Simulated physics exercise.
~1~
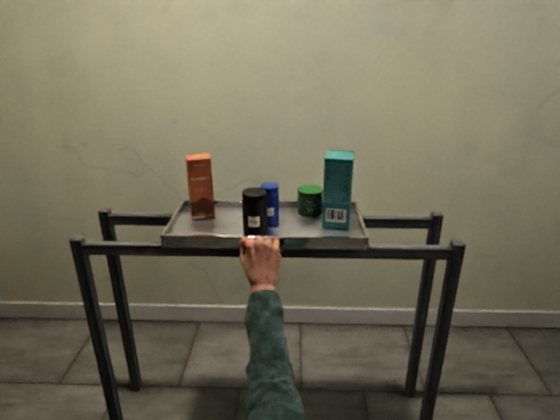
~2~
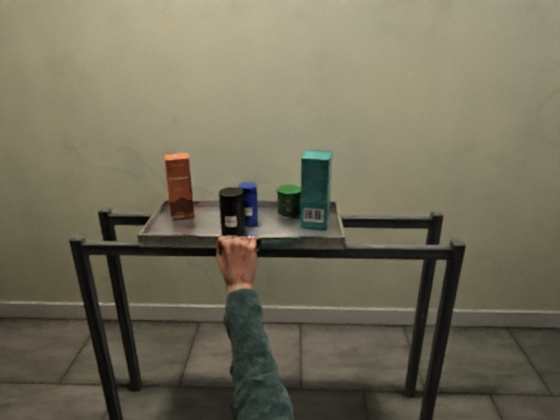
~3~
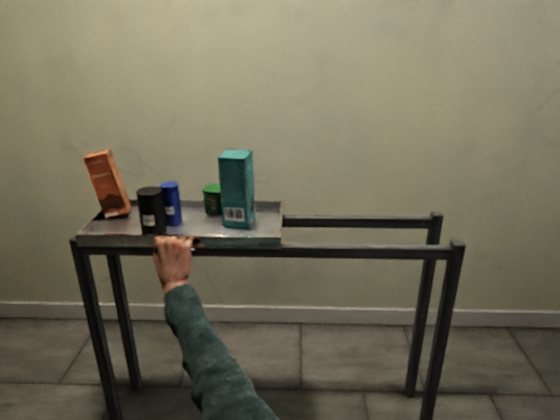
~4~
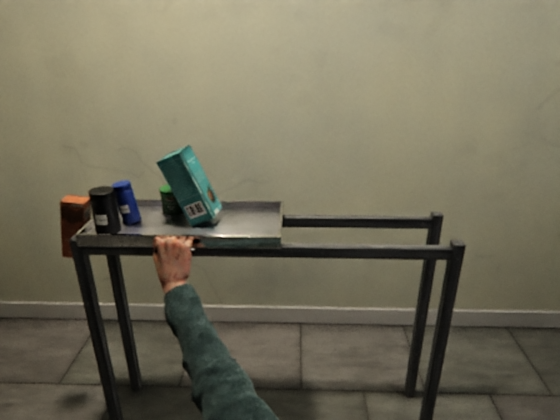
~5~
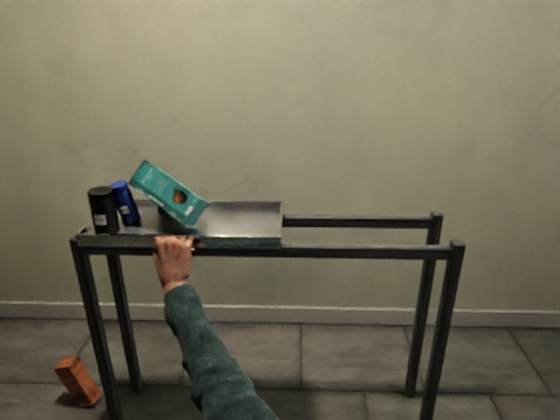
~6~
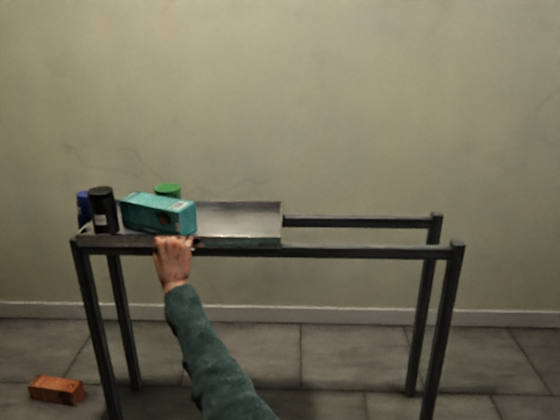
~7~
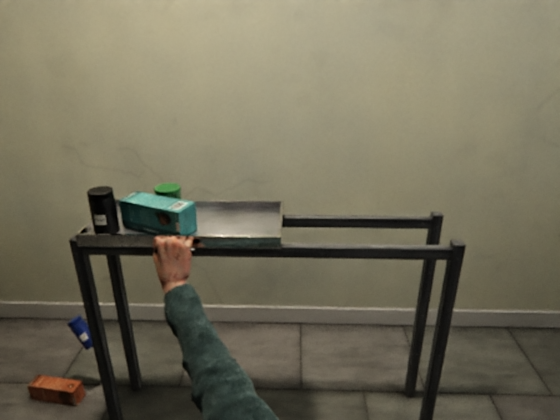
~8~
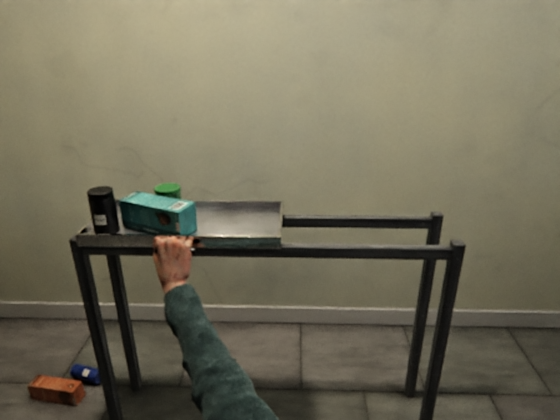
A shallow metal tray on a dark rack slides left, pulled by a hand in a green sleeve, carrying an orange carton, a black jar, a blue shaker, a green tin and a turquoise carton. As it reaches the left end, the orange carton tilts, then tumbles over the edge to the floor. The tray stops, and the turquoise carton tips left and falls onto its side. The blue shaker leans, then drops off too. Finally, the orange carton and blue shaker lie on the floor, while the black jar, green tin and toppled turquoise carton remain on the tray.
